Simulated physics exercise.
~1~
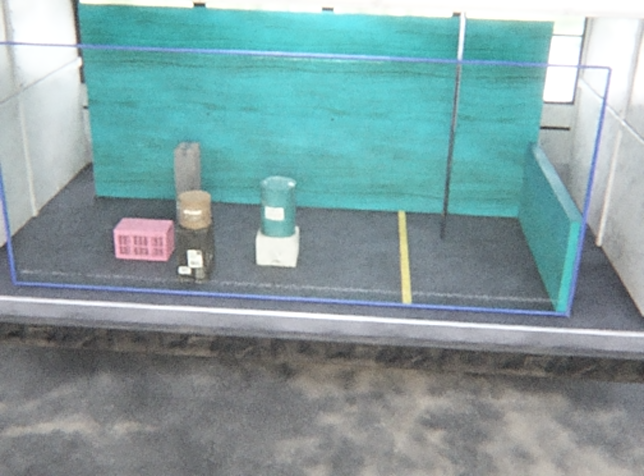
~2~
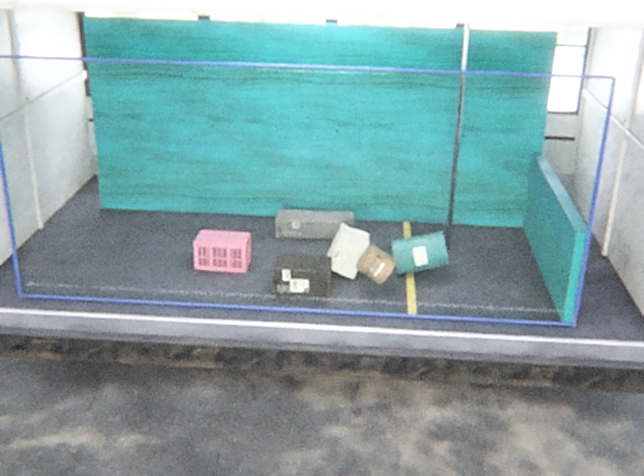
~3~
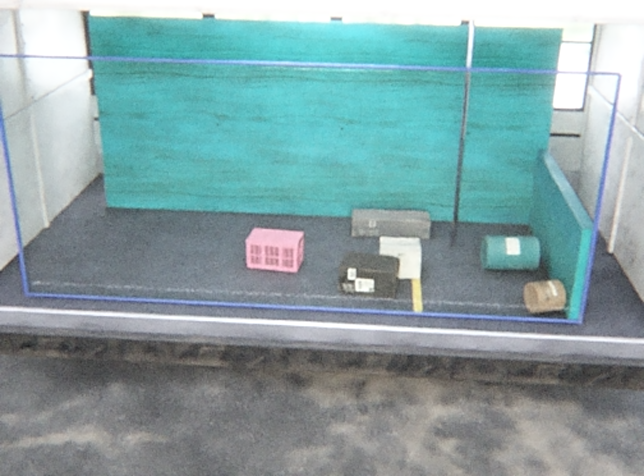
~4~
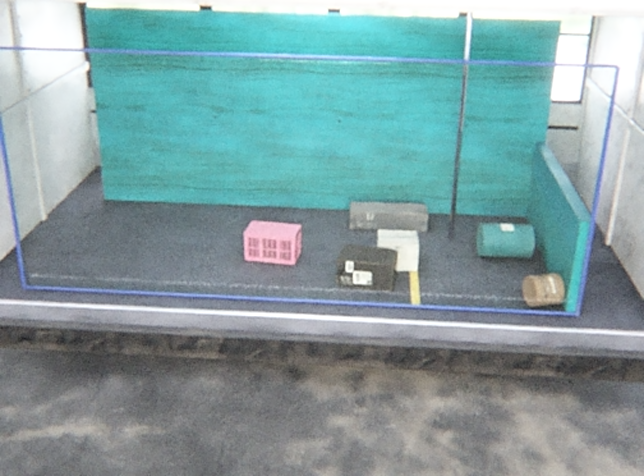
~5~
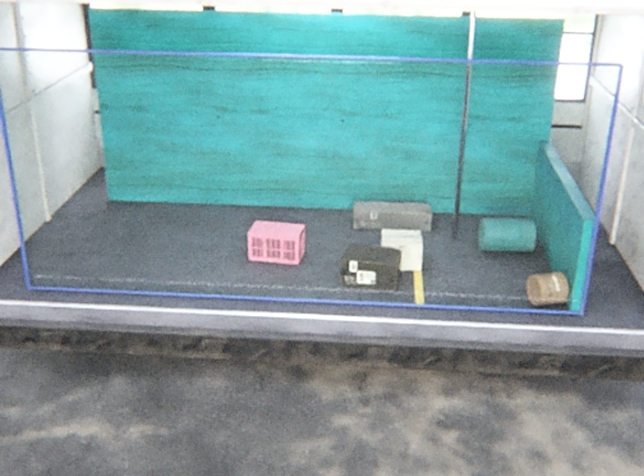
The clip shows a pink crate, stacked containers and an upright grey box sliding right across a bay floor, the stacks toppling and the box falling over. The teal drum and brown bucket end beyond the yellow line near the right wall, while the other items stop short of it.
